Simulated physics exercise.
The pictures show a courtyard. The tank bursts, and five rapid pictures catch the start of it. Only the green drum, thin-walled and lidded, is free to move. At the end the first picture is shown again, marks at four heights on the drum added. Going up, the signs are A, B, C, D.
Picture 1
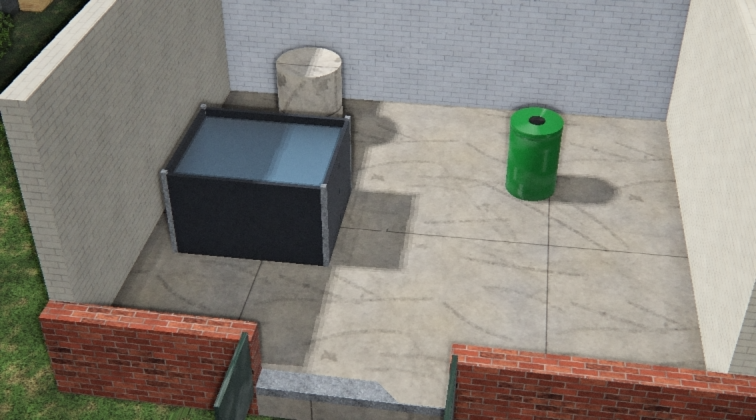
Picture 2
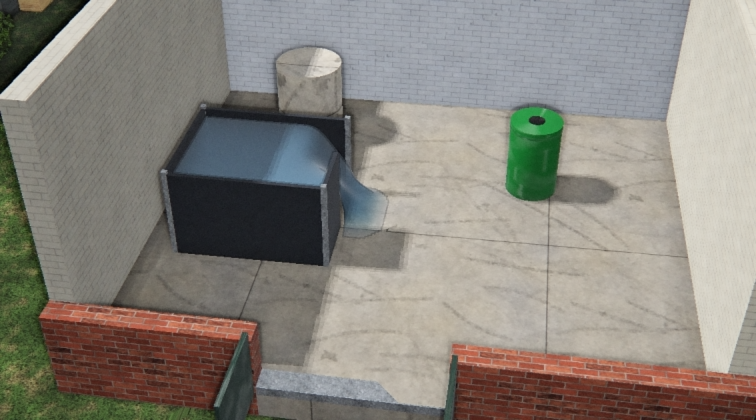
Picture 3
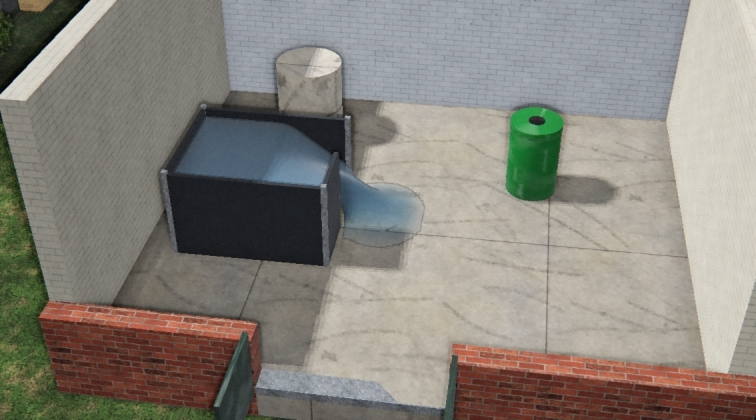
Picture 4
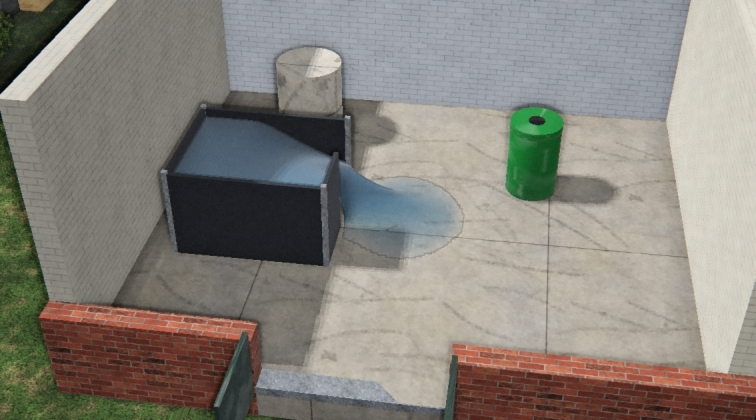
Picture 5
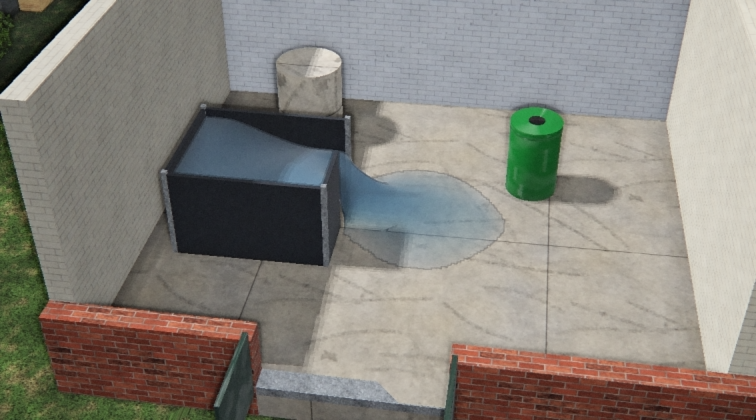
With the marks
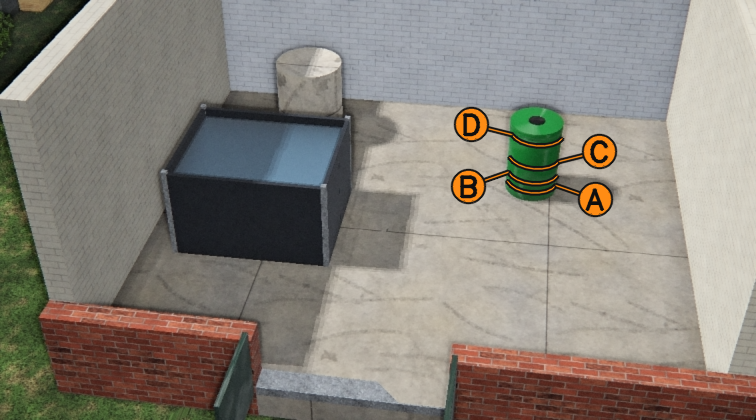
Water pours from the right side of a black, open-topped tank in a walled, paved courtyard, seen from above at a steady angle. A pale cylinder stands behind the tank, a green drum stands to the right, and low red brick walls flank an open gate in front. The tank's right side opens, and blue water slides out and spreads rightward in a widening pool, while the drum stays still.
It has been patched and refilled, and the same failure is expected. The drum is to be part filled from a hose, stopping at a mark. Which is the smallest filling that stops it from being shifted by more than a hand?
Line C.
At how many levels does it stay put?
Two of the four.
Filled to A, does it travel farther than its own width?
Yes.
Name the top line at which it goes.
That would be B.
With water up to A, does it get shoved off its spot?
Yes, it does.
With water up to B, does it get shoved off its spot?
Yes.
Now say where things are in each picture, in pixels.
Lid of the green drum at (538, 121); tank full, its middle at (260, 152); open gate at (354, 337), in the first frame.
In the second frame, 1 % of the ground under water, its edge towards the drum at (377, 201).
In the third frame, 3 % of the ground under water, its edge towards the drum at (417, 207).
In the fourth frame, 6 % of the ground under water, its edge towards the drum at (452, 206).
Lid of the green drum at (538, 121); 9 % of the ground under water, its edge towards the drum at (486, 205), in the fifth frame.
In orange, A at (531, 192); B at (532, 183); C at (533, 168); D at (536, 145); from the bottom up A, B, C, D.
Choosing A, it is pushed about twice its own width away.
Choosing B, it is pushed about its own width away.
Choosing C, it does not move.
Choosing D, it does not move.
